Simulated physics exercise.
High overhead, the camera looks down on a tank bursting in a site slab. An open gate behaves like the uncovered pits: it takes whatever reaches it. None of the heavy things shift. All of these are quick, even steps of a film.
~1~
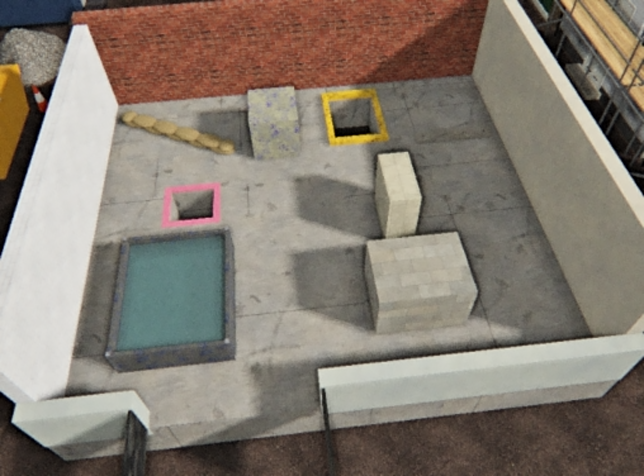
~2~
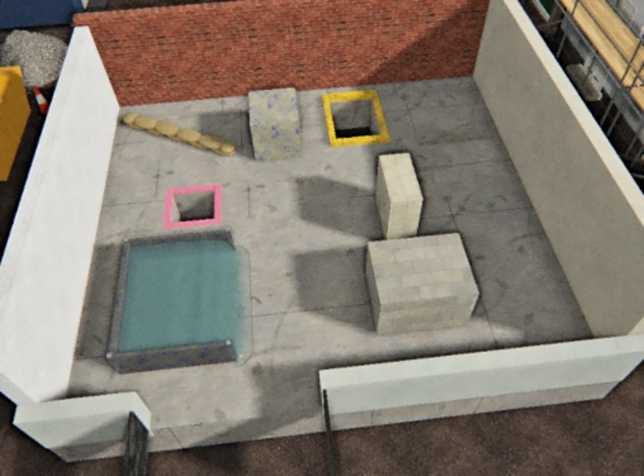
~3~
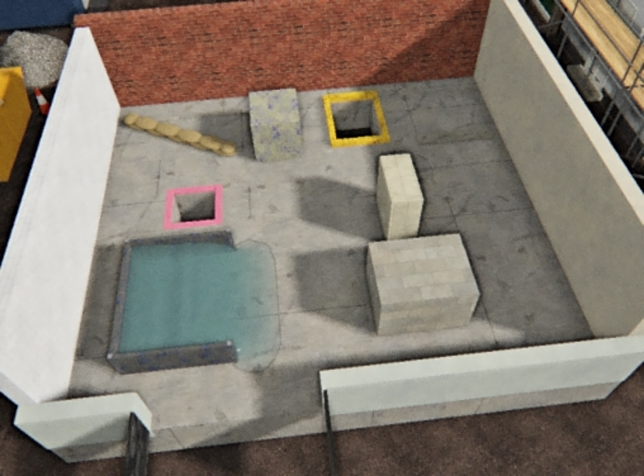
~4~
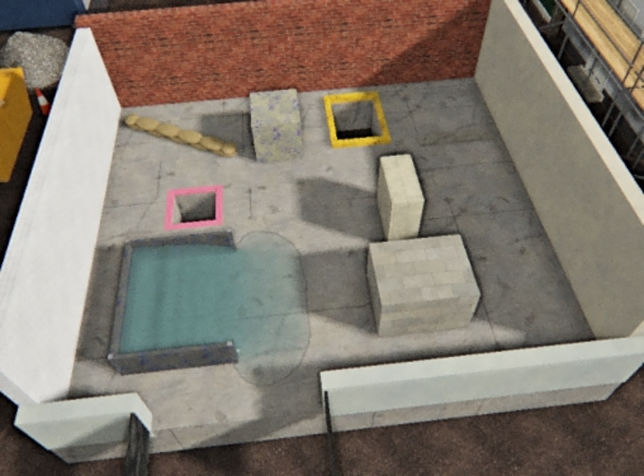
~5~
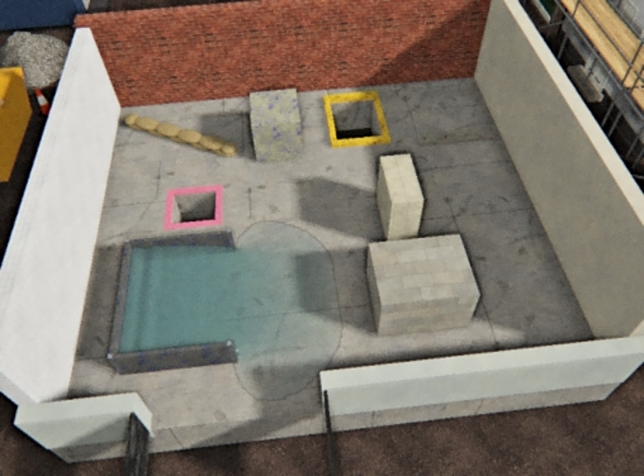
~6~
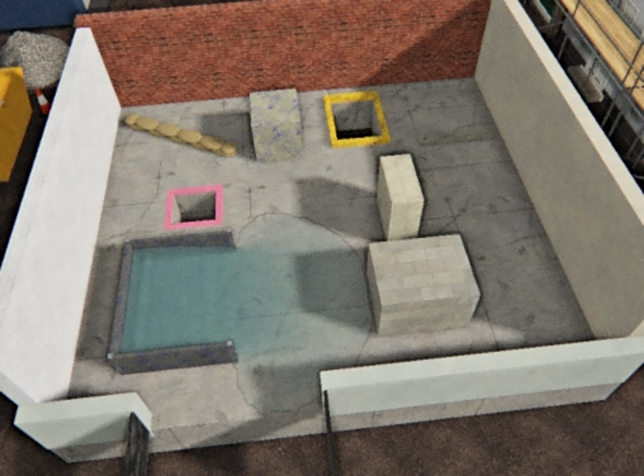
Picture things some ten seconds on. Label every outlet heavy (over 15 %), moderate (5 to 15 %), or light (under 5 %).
Labels: Gate - moderate, pink pit - light, yellow pit - light.
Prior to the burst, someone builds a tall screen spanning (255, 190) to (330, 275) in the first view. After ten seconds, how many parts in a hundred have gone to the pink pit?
Roughly 10 per cent ends up in the pink pit.
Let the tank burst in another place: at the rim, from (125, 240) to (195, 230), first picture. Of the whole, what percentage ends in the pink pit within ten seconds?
Roughly 45 per cent goes to the pink pit.
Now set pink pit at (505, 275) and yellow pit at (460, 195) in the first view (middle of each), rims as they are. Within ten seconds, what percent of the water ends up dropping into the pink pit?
Note: Pink pit, 20 percent.
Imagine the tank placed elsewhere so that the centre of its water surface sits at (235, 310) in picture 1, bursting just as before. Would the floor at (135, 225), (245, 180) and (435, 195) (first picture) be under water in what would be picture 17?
Location one: Bone dry; location two: Bone dry; location three: Bone dry.
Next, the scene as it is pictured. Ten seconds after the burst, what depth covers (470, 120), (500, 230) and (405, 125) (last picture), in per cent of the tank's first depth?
The three come to near 4, 10 and 6 per cent respectively.
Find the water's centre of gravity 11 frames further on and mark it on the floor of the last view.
Close to (302, 297), I reckon.
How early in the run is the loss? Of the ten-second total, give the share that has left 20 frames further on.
Close to 20 per cent.
A moment on, water covers 20 % of the floor; the gate 0 %, the pink pit 0 %, the yellow pit 0 %.
Next, water covers 30 % of the floor; the gate 1 %, the pink pit 0 %, the yellow pit 0 %.
Then, water covers 40 % of the floor; the gate 3 %, the pink pit 0 %, the yellow pit 0 %.
Later, water covers 55 % of the floor; the gate 7 %, the pink pit 0 %, the yellow pit 1 %.
In the end, water covers 70 % of the floor; the gate 11 %, the pink pit 3 %, the yellow pit 1 %.
